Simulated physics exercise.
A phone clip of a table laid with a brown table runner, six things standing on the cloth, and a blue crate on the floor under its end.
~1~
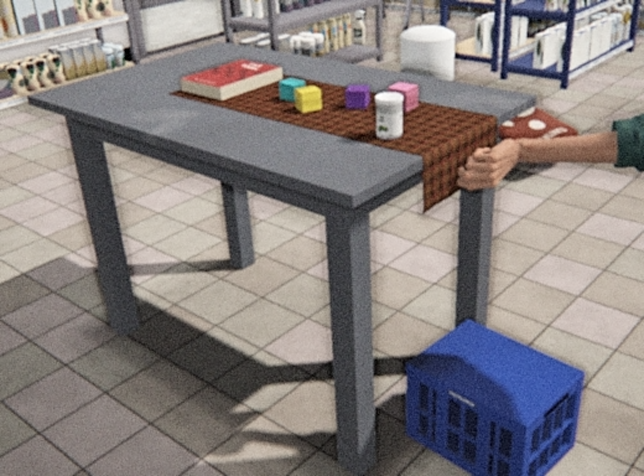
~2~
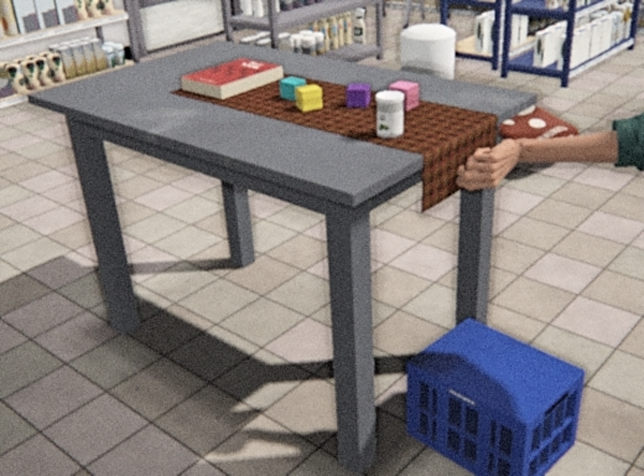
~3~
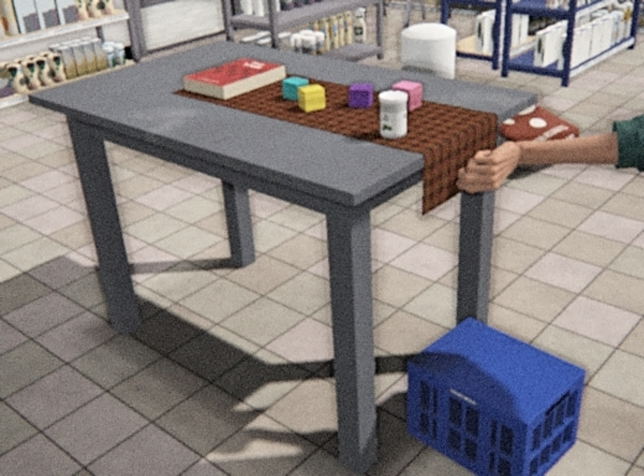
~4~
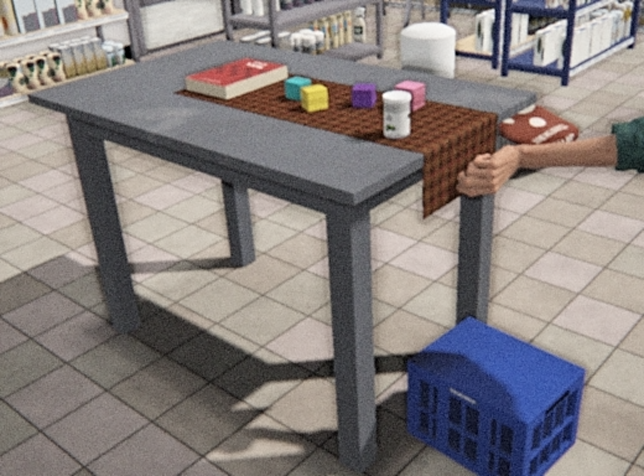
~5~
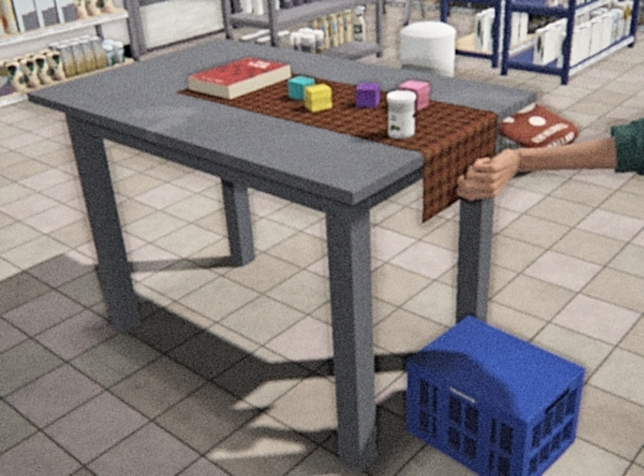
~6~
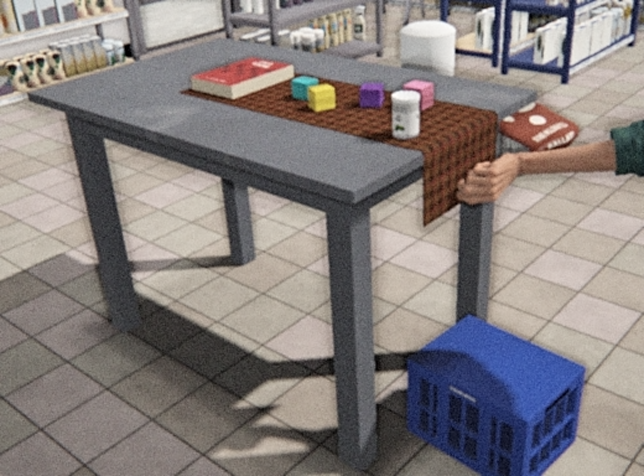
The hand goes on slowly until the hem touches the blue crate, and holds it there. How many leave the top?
The count of fallen things is four.
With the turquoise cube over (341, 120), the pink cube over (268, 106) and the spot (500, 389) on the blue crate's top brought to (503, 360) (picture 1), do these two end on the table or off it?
The turquoise cube is carried off, the pink cube keeps its place on top.
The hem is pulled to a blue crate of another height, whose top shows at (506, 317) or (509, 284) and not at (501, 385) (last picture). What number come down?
Then 2 and 1.
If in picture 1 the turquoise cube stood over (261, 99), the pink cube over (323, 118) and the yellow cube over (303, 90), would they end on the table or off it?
The turquoise cube stays on, the pink cube falls, the yellow cube does not fall.
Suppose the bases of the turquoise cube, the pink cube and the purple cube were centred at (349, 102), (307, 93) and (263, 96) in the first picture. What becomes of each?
The turquoise cube is carried off; the pink cube survives; the purple cube does not fall.
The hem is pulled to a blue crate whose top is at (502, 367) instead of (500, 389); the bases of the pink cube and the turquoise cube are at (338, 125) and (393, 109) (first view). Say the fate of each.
The pink cube is carried off, the turquoise cube drops off.
Soon after, hem near (461, 293); white can and pink cube gone.
Then, hem on the crate; white can, pink cube, purple cube and yellow cube gone.
At rest, hem on the crate; white can, pink cube, purple cube and yellow cube gone. It carries off four.
